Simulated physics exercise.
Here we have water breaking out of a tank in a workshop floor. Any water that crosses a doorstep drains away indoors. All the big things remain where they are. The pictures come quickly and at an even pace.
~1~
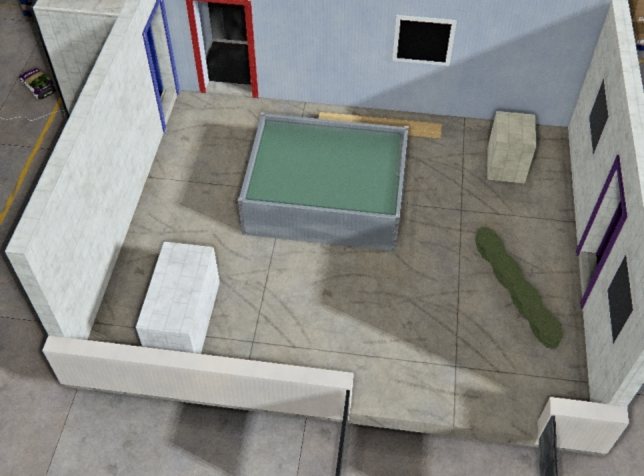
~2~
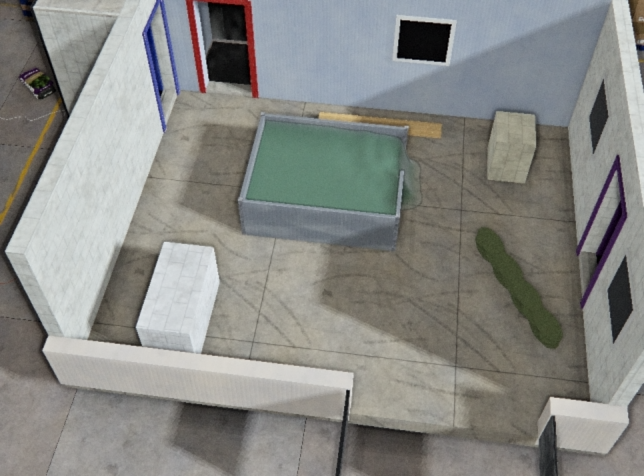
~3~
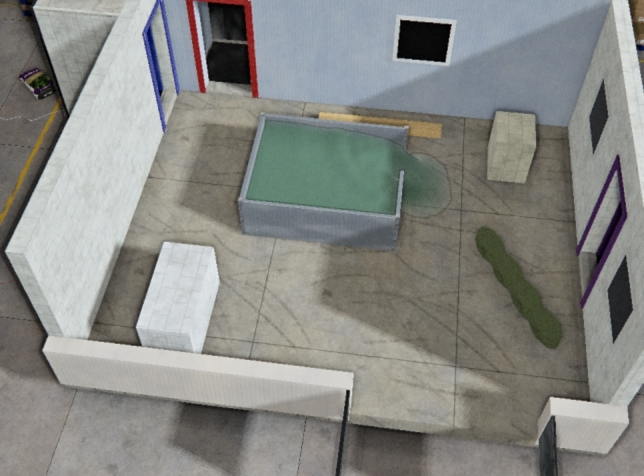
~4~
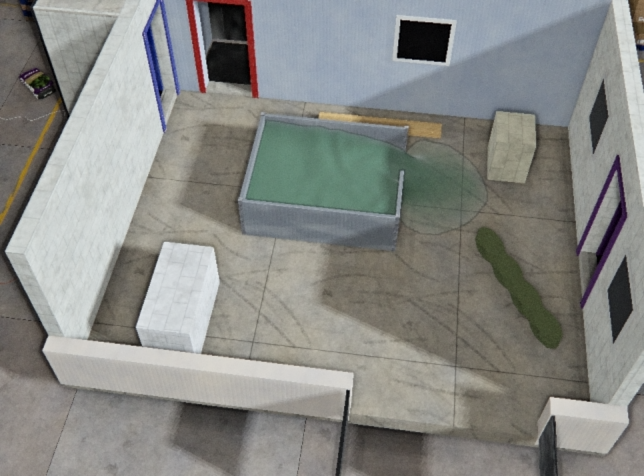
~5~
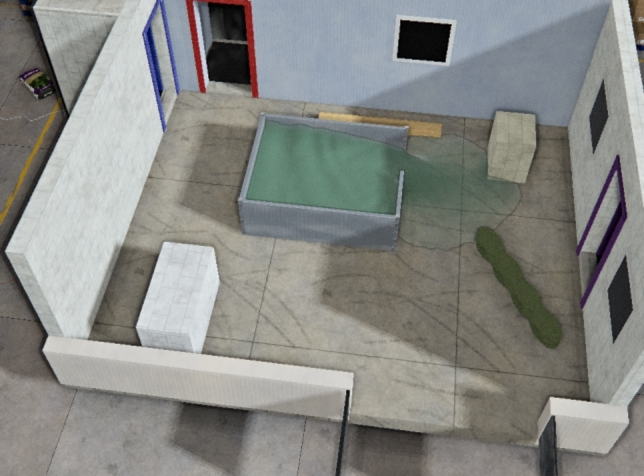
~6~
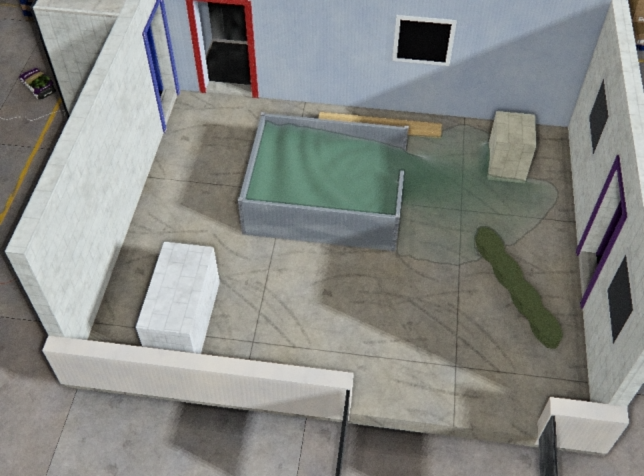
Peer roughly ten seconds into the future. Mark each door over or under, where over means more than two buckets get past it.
Blue door - under; purple door - over; red door - under.
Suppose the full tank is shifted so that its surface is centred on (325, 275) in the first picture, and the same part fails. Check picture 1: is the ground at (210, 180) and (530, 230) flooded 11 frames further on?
Result: Spared; inundated.
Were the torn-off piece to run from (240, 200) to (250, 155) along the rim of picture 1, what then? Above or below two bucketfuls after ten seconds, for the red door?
Note: Red door admits more.
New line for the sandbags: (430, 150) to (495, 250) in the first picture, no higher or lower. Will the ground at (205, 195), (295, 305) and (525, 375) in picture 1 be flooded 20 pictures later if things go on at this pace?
Reading the three places in turn gives bare, bare, drenched.
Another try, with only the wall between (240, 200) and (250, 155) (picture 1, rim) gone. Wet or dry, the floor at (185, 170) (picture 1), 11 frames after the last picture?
That spot ends up inundated.
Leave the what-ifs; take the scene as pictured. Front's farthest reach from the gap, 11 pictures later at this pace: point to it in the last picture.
Roughly (579, 380).
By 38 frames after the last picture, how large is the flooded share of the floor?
Roughly 65 percent.
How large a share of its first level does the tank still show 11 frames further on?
Close to 60 %.
A moment on, water covers 20 % of the floor; the blue door not reached, the purple door wet at the sill, nothing in, the red door not reached.
Next, water covers 25 % of the floor; the blue door not reached, the purple door under two buckets in, the red door not reached.
Then, water covers 35 % of the floor; the blue door not reached, the purple door over two buckets in, the red door wet at the sill, nothing in.
Later, water covers 65 % of the floor; the blue door wet at the sill, nothing in, the purple door far over two buckets in, the red door wet at the sill, nothing in.
In the end, water covers 90 % of the floor; the blue door wet at the sill, nothing in, the purple door far over two buckets in, the red door wet at the sill, nothing in.
